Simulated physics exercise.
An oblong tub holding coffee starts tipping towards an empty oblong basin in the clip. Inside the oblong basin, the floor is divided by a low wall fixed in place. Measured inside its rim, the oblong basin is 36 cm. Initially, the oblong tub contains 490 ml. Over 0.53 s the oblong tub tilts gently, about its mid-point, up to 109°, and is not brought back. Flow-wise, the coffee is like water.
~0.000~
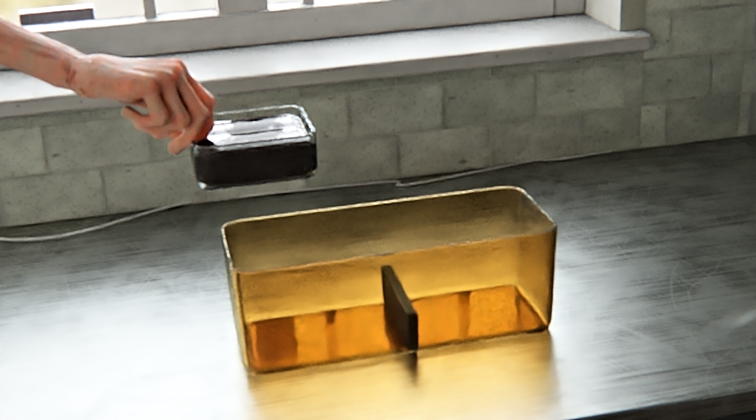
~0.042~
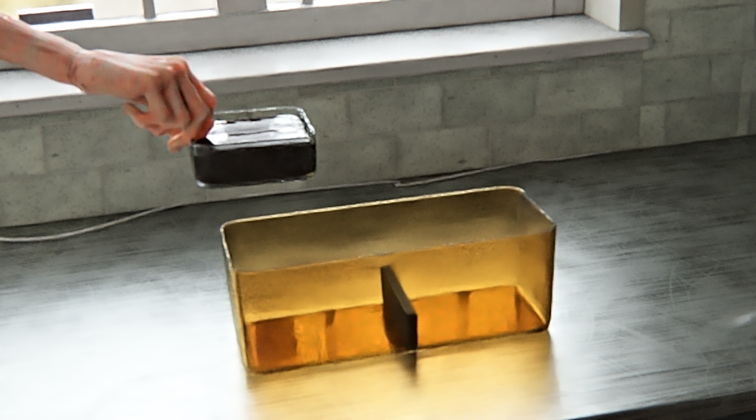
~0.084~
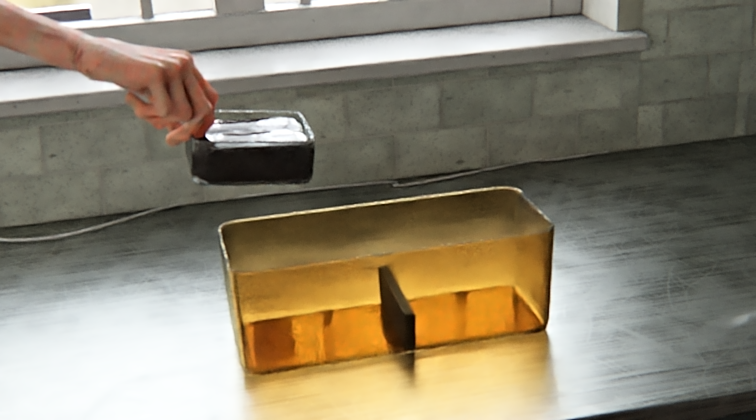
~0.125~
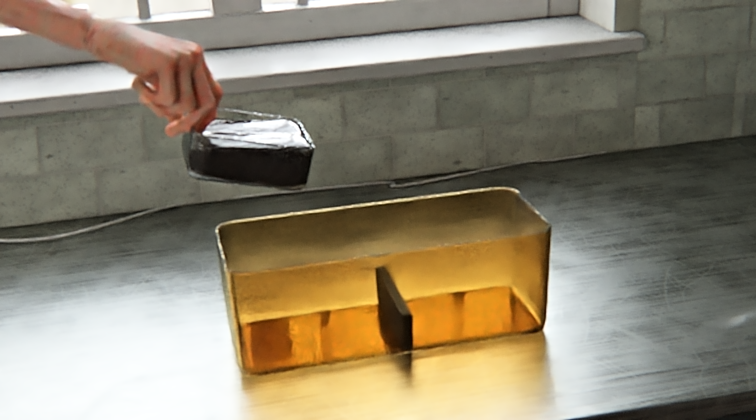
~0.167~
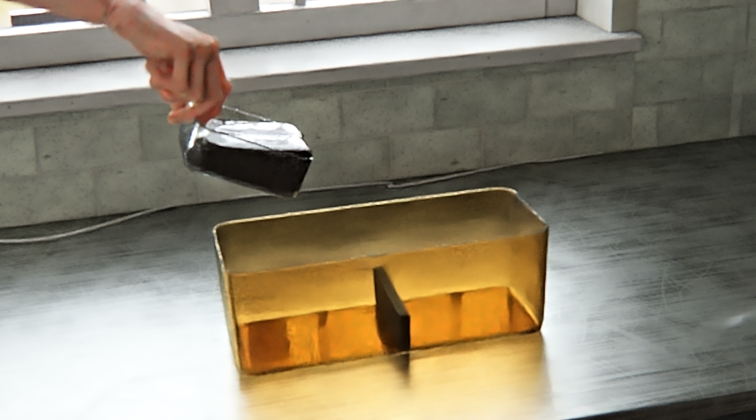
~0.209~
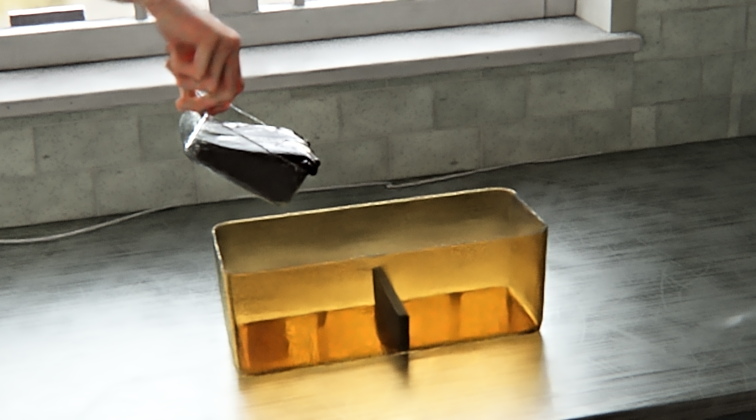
In this clip, a hand holds a small clear oblong tub of dark coffee above an amber oblong basin with a dark divider, then gradually tilts the tub down to the right, the coffee shifting to its lower rim.
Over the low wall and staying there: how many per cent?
6 out of 100.
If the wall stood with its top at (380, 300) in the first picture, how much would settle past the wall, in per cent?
In that case, some 25 percent.
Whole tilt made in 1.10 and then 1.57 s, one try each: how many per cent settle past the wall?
5 and 5 %.
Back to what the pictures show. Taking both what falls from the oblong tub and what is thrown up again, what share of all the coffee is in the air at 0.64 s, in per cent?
In-air share: About 3 %.
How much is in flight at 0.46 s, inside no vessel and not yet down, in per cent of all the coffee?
26 per cent.
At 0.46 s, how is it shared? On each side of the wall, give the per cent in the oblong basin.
About 68 left, 0 right.
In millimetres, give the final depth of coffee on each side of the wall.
Some 18 mm on the left and some 2 mm on the right.
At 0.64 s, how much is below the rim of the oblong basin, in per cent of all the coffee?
Around 94 in a hundred.
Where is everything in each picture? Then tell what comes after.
In the first picture, it leans 0°; its right rim is at (308, 121); the coffee meets the walls at (192, 138) and (306, 125); the oblong basin's rim runs from (227, 249) to (538, 208); the wall's top is at (398, 289).
In the second picture, it leans 2°; its right rim is at (308, 123); the coffee meets the walls at (192, 138) and (306, 127).
In the third picture, it leans 7°; its right rim is at (307, 128); the coffee meets the walls at (190, 136) and (304, 128).
In the fourth picture, it leans 14°; its right rim is at (306, 136); the coffee meets the walls at (188, 134) and (303, 132).
In the fifth picture, it leans 25°; its right rim is at (304, 147); the coffee meets the walls at (186, 133) and (300, 138); 3 per cent is over the edge.
In the sixth picture, it leans 37°; its right rim is at (301, 159); the coffee meets the walls at (183, 131) and (284, 141); 10 per cent is over the edge.
By 0.46 s the tilt is 104° and 6 per cent is still to pour, 68 is left of the wall and 0 right of it.
By 0.64 s the tilt is 109° and 1 per cent is still to pour, 92 is left of the wall and 3 right of it.
By 0.82 s the tilt is 109° and 0 per cent is still to pour, 91 is left of the wall and 6 right of it.
By 1.03 s the tilt is 109° and 0 per cent is still to pour, 92 is left of the wall and 6 right of it.
At rest 92 per cent lies left of the wall, 6 right of it and 2 outside.
